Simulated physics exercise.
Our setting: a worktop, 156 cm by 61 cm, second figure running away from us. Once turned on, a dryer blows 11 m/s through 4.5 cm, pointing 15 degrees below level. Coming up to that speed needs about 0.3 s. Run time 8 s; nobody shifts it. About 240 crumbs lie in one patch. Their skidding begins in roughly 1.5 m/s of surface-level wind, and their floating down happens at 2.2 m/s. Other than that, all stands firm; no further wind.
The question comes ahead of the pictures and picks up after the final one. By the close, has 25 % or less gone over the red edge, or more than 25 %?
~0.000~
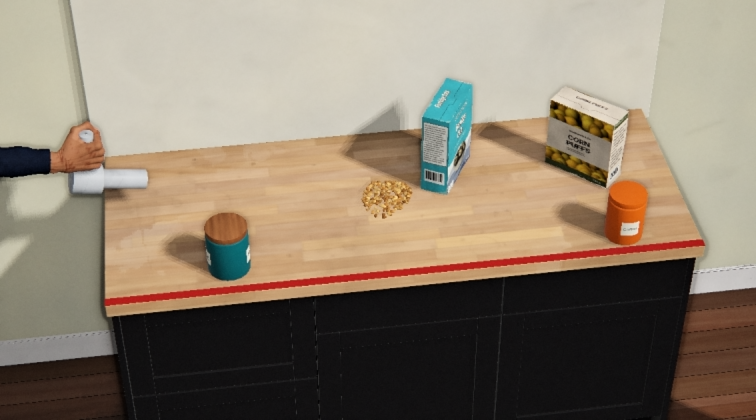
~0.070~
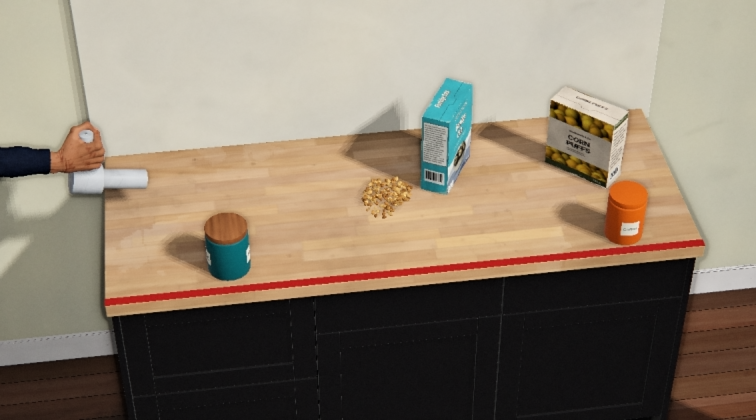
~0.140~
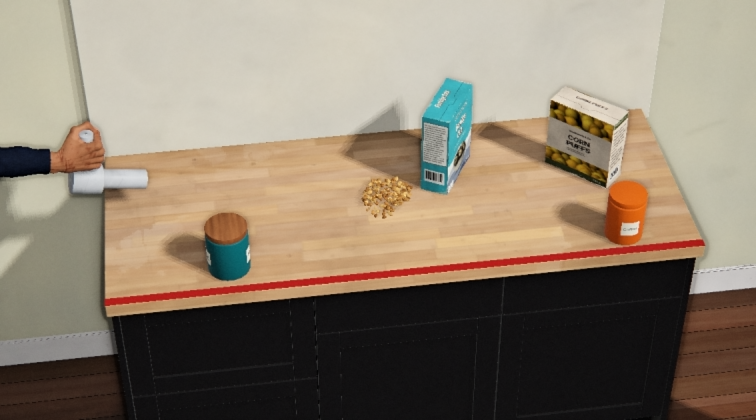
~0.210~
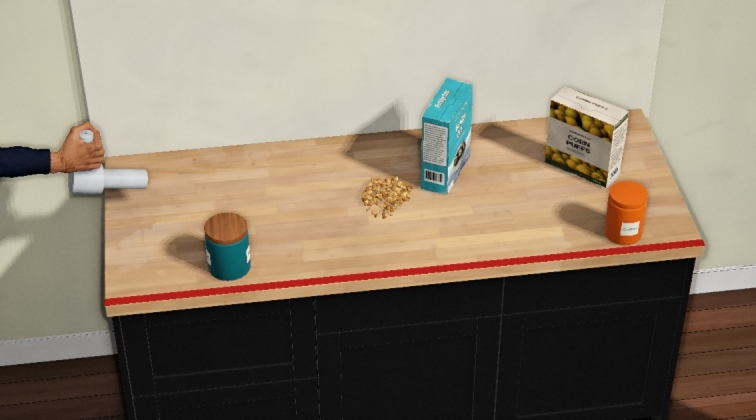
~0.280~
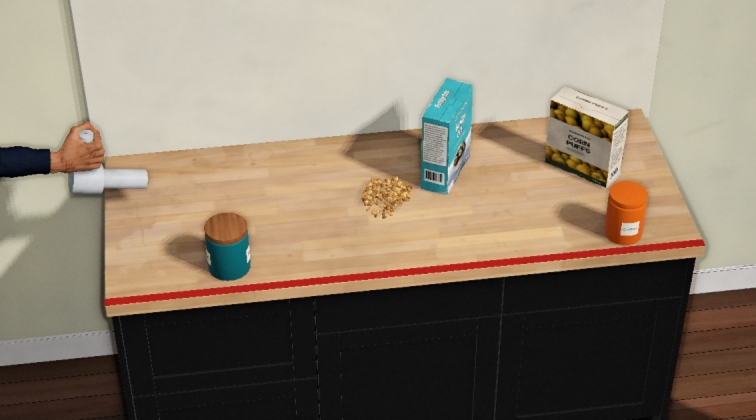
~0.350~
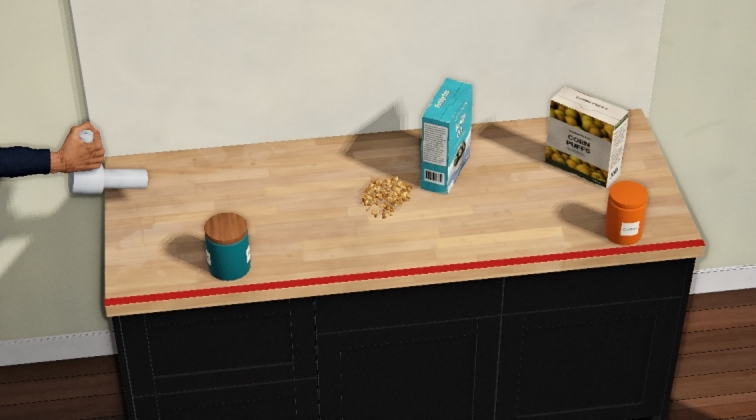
25 % or less.
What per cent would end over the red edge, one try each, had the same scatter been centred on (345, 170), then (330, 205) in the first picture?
Taking the two spots in order, you'd get 0 percent and then 0 percent.
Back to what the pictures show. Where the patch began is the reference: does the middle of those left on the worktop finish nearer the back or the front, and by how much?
The middle sits nearer the nearer side now, some 10 cm away from where it began.
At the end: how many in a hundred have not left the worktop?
About 90 % of them are still there at the end.
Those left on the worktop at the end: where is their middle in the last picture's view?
Near (568, 201).
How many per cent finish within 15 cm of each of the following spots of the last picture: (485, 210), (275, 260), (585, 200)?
I would say some 30 %, 0 % and 50 % respectively.
After 1.6 s, 0 % are over the red edge; the middle of those still in play is near (537, 204); 14 % have settled or left.
After 2.6 s, 0 % are over the red edge; the middle of those still in play is near (552, 204); 16 % have settled or left.
After 4.4 s, 0 % are over the red edge; the middle of those still in play is near (560, 202); 22 % have settled or left.
After 8.0 s, at the end, 0 % are over the red edge; the middle of those still in play is near (568, 201).
